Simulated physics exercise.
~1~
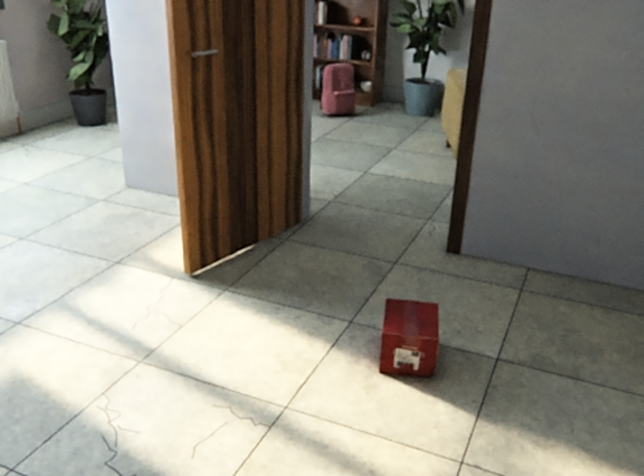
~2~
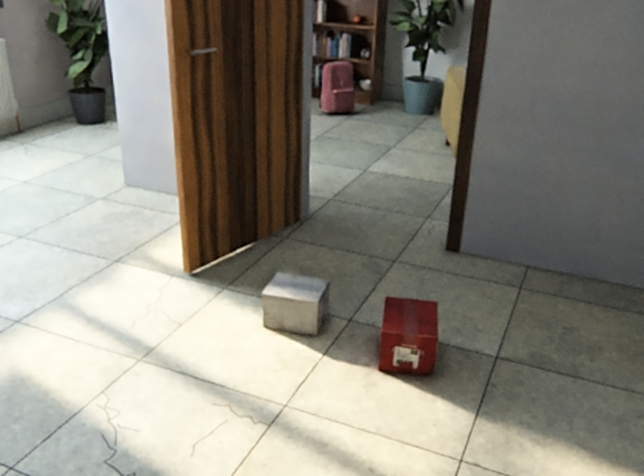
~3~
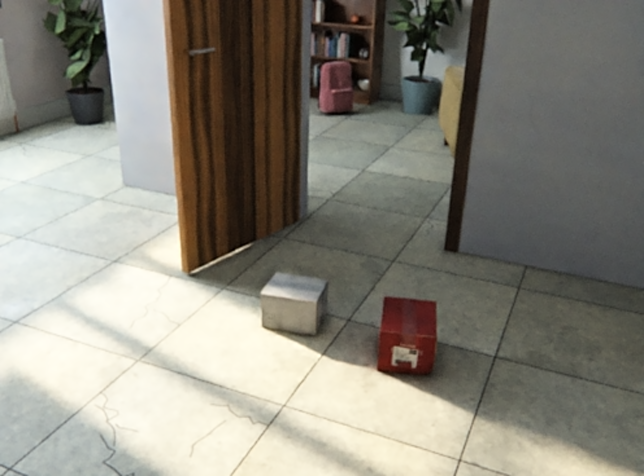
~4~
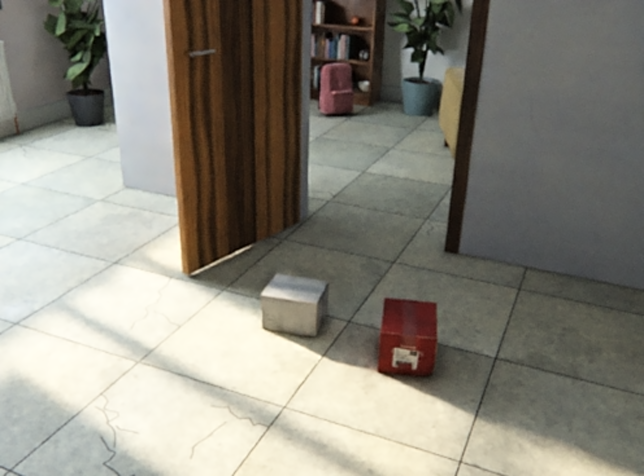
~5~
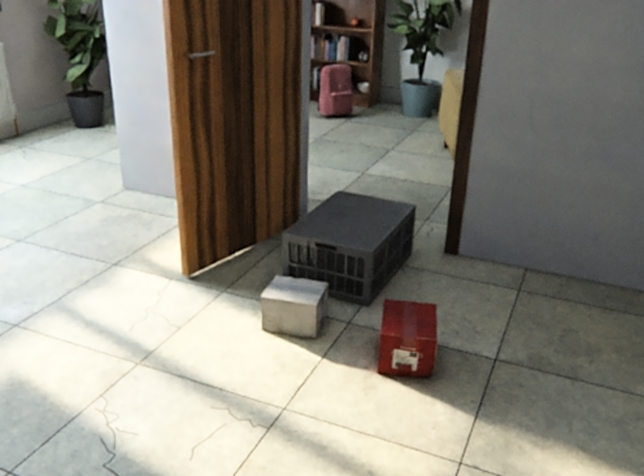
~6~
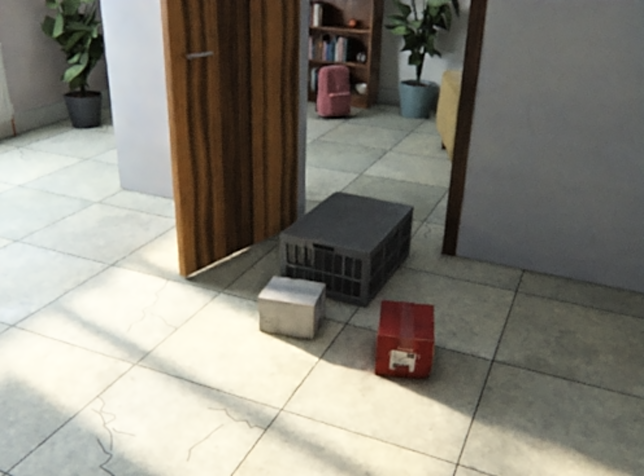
A white box and then a grey crate appear near a red parcel by an open door.
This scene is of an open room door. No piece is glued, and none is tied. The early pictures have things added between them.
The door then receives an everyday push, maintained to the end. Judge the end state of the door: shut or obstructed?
Obstructed.
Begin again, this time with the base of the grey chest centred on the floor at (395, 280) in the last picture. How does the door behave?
Next, the door gets stuck partway.
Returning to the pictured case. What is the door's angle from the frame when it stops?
Roughly 70 degrees open.
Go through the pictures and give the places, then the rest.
Door wide open and still; red parcel (410, 337), in the first picture.
Door wide open and still; red parcel (409, 336); white box (296, 303), in the second picture.
Door wide open and still; red parcel (408, 335); white box (295, 303), in the third picture.
Door wide open and still; red parcel (408, 337); white box (295, 305), in the fourth picture.
Door wide open and still; red parcel (408, 338); white box (295, 306), in the fifth picture.
Door wide open and still; grey chest (350, 245); red parcel (405, 339), in the sixth picture.
Then, 0.40 s past the last view, open by 96°.
Then, 0.70 s past the last view, open by 78°.
Then, 0.90 s past the last view, open by 70°; grey chest displaced a little near (353, 244).
Finally, open by 69°; all 3 still in place. Final places as the last picture's camera would see them, grey chest near (354, 244).
